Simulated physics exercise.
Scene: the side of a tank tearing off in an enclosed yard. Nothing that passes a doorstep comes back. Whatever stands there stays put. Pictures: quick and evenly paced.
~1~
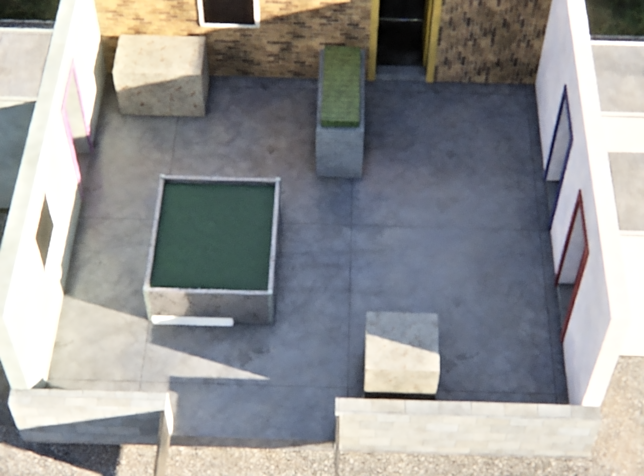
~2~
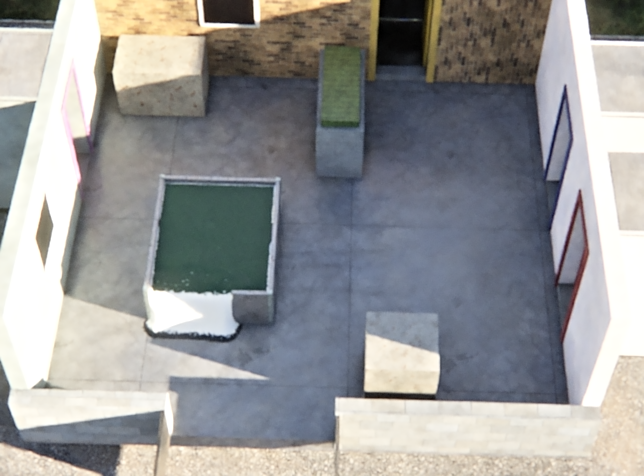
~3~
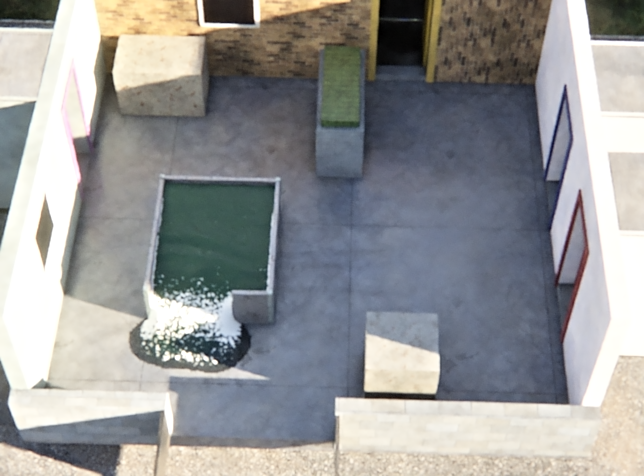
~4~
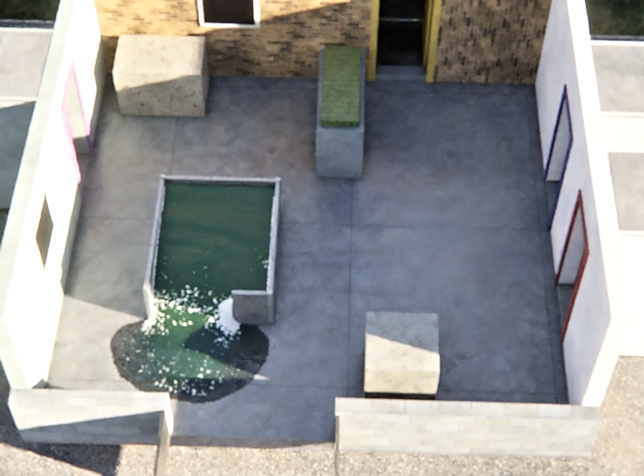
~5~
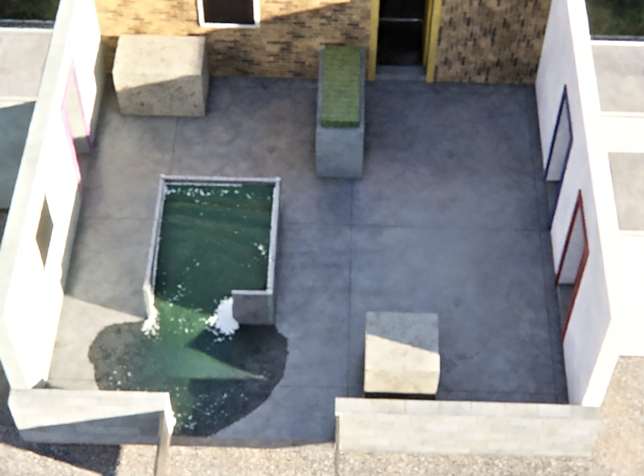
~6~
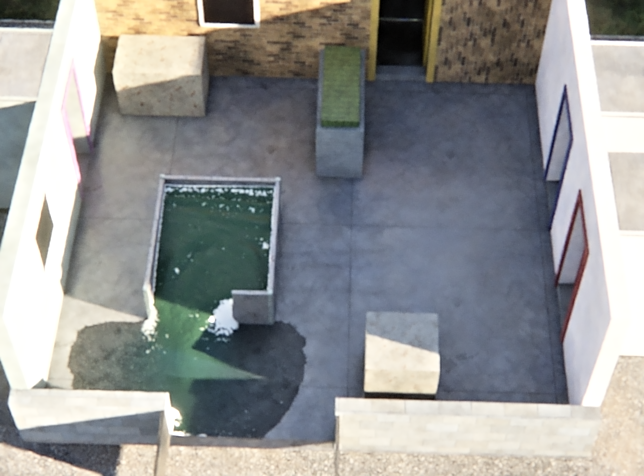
A square tank of green water opens at its front, and water spreads across the yard.
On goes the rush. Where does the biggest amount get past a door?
At the purple door.
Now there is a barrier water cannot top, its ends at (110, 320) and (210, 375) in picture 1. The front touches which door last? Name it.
That would be the door marked yellow.
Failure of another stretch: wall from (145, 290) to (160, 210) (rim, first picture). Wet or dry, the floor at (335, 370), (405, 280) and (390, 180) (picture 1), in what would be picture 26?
Going through them one by one, I'd call them sodden, spared and spared.
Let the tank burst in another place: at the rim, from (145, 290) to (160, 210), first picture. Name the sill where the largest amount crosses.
That would be the door marked purple.
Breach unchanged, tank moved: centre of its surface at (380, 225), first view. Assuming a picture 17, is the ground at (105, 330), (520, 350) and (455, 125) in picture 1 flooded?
In order: Unreached, reached, unreached.
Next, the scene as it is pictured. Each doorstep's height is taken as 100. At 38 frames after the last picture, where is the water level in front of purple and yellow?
Estimate, in order: 90 and 0 percent.
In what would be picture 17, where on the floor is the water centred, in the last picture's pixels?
At about (180, 311).
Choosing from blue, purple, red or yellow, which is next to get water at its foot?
The purple one.
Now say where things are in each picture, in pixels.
In the first frame, still water in the open tank at (215, 236).
In the second frame, the front is at (150, 327), out from the gap at (193, 308).
In the third frame, the front is at (142, 354), out from the gap at (193, 310).
In the fourth frame, water pours out at (193, 311) and has run to a hidden place.
In the fifth frame, the front is at a hidden place, out from the gap at (193, 311).
In the sixth frame, the front is at a hidden place, out from the gap at (193, 311).
A moment on, water covers 15 % of the floor; purple door not reached, yellow door not reached, red door not reached, blue door not reached.
Next, water covers 15 % of the floor; purple door not reached, yellow door not reached, red door not reached, blue door not reached.
Then, water covers 25 % of the floor; purple door wet at the sill, nothing in, yellow door not reached, red door not reached, blue door not reached.
Later, water covers 35 % of the floor; purple door wet at the sill, nothing in, yellow door not reached, red door not reached, blue door not reached.
In the end, water covers 50 % of the floor; purple door some in, yellow door wet at the sill, nothing in, red door not reached, blue door not reached; the purple door has let in the most.
